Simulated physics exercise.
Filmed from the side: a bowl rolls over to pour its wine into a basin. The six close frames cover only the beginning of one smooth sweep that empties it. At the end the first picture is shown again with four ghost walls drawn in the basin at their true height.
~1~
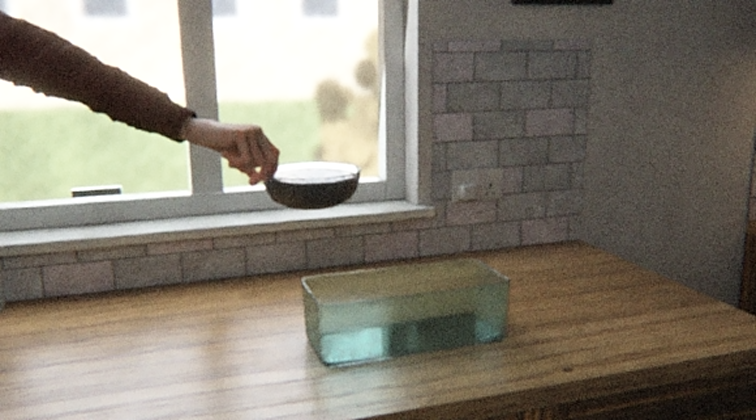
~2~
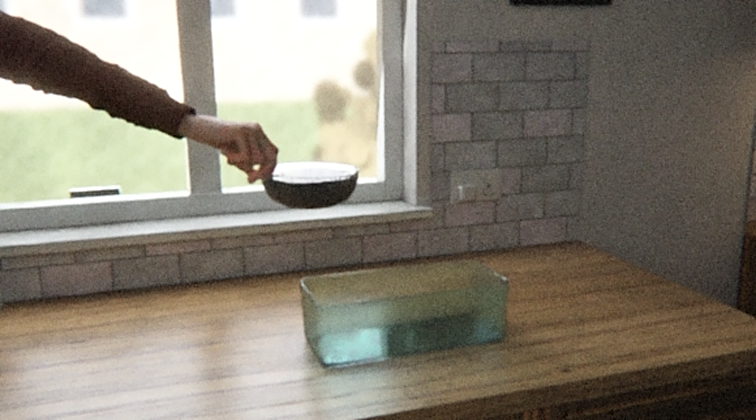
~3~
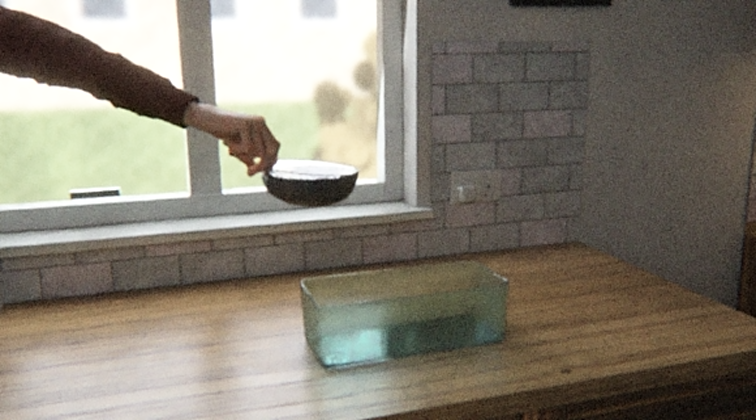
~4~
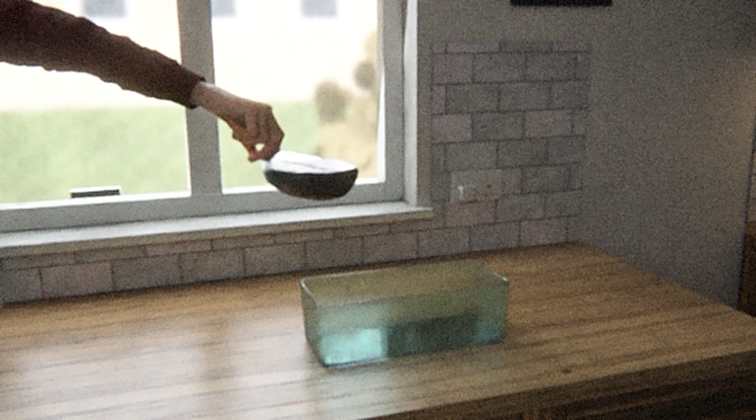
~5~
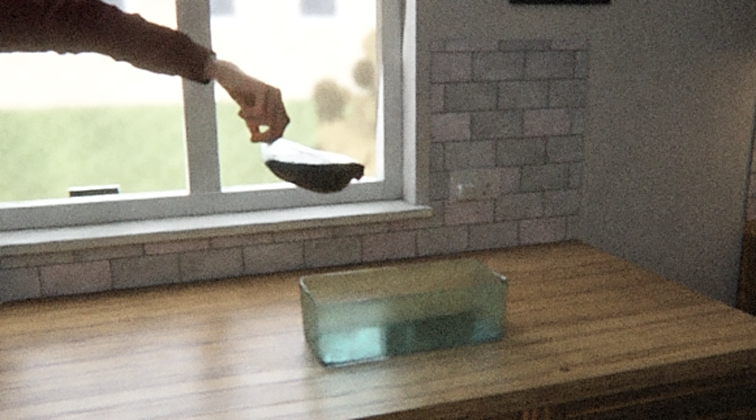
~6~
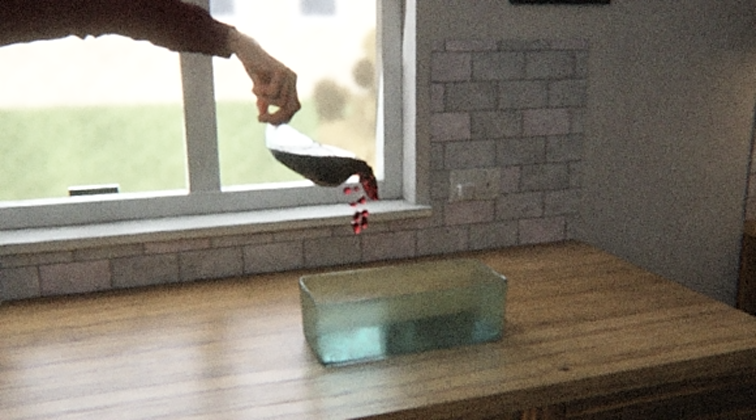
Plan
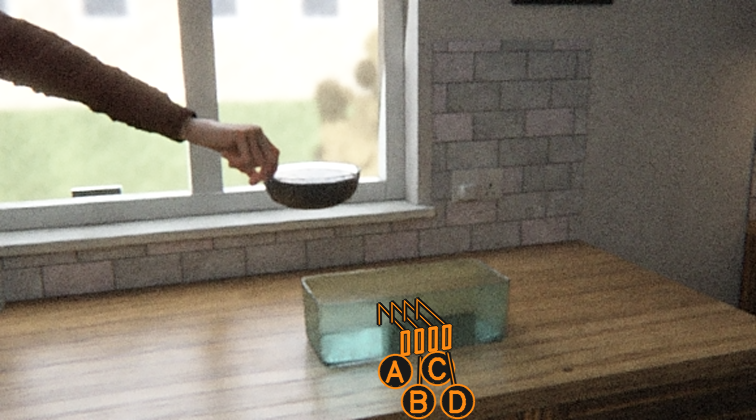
On a wooden counter by a bright window, a glass basin sat still while a hand above it held a dark bowl level, then gradually tipped it rightward until red wine poured over its lip.
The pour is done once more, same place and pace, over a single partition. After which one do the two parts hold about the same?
Place D.
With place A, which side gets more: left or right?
The right side.
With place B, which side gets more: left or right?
More ends on the right.
On the marked copy, A at (406, 359); B at (420, 357); C at (434, 354); D at (447, 352).
Choosing A, about 7 % ends left of the wall and 91 % right of it; 3 % is lost outside.
Choosing B, about 14 % ends left of the wall and 84 % right of it.
Choosing C, about 25 % ends left of the wall and 73 % right of it.
Choosing D, about 48 % ends left of the wall and 50 % right of it; 3 % is lost outside.
